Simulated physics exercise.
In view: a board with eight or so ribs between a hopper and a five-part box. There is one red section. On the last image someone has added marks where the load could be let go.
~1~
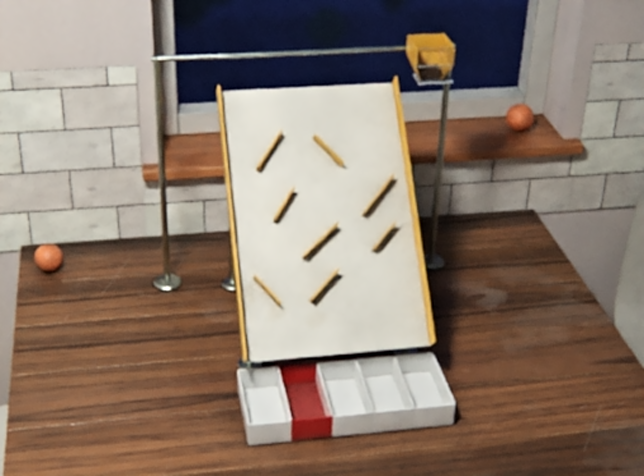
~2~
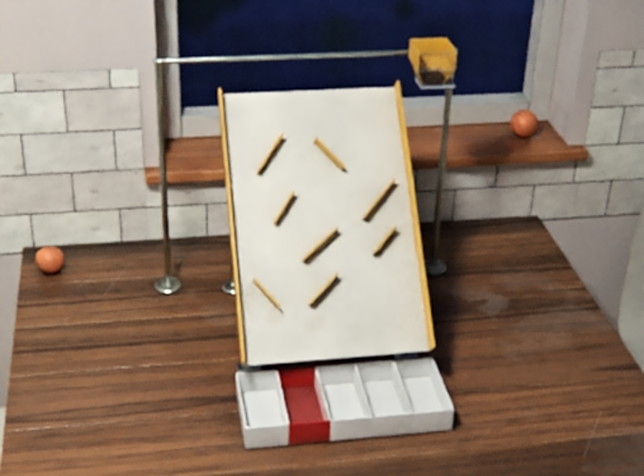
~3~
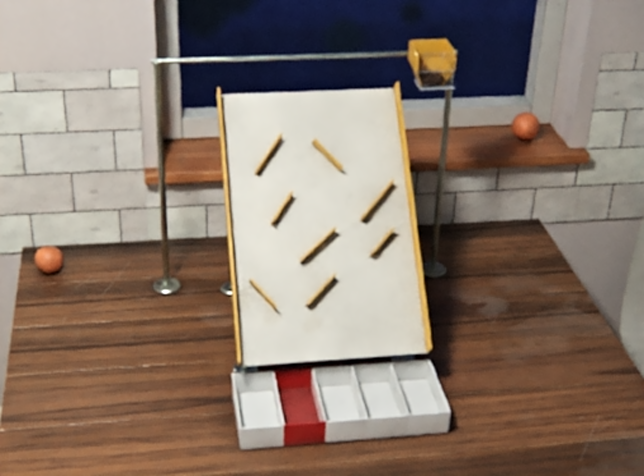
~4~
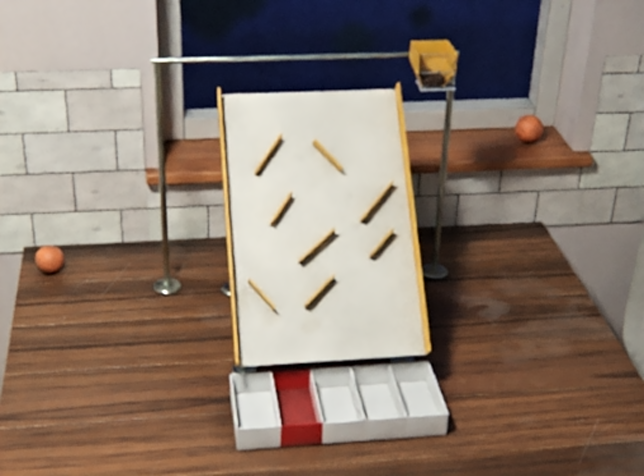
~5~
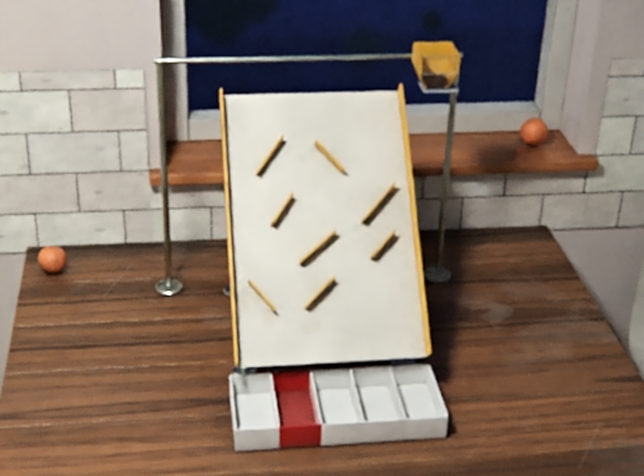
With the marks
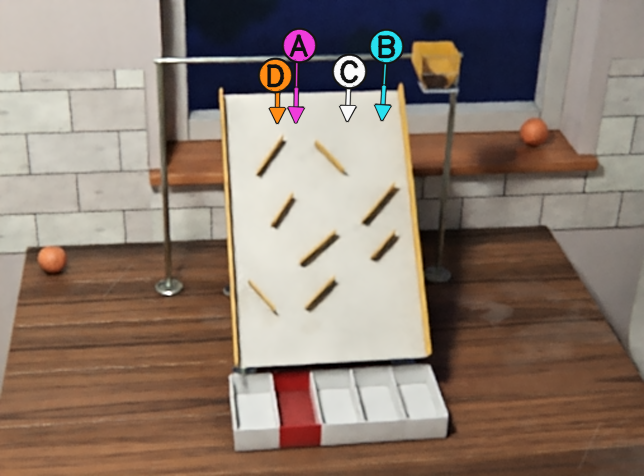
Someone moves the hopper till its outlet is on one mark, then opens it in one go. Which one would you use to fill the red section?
A.
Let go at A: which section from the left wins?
It is the second one.
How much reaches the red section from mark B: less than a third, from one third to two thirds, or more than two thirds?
It is less than a third.
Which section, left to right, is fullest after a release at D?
It is the first one.
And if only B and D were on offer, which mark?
D.
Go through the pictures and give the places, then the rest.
Hopper near (428, 74), allspice berries, door shut, in the first picture.
Ribs (258, 170) to (283, 133), (316, 138) to (344, 166), (275, 221) to (294, 190), in the second picture.
Ribs (363, 218) to (393, 180), (301, 259) to (336, 228), (372, 253) to (394, 227), in the third picture.
Ribs (249, 279) to (275, 307), (306, 304) to (334, 274), in the fourth picture.
Red section near (300, 435), number 2 of 5 from the left, in the fifth picture.
On the marked copy, mark A meets the board at (295, 117); mark B meets the board at (382, 114); mark C meets the board at (347, 115); mark D meets the board at (277, 117).
With A, close to two thirds in the red section, close to a third in other sections.
With B, a small share in the red section, the bulk in other sections, a small share outside the box.
With C, only a few in the red section, all but a few in other sections, a small share outside the box.
With D, close to a third in the red section, close to half in other sections, a small share outside the box.
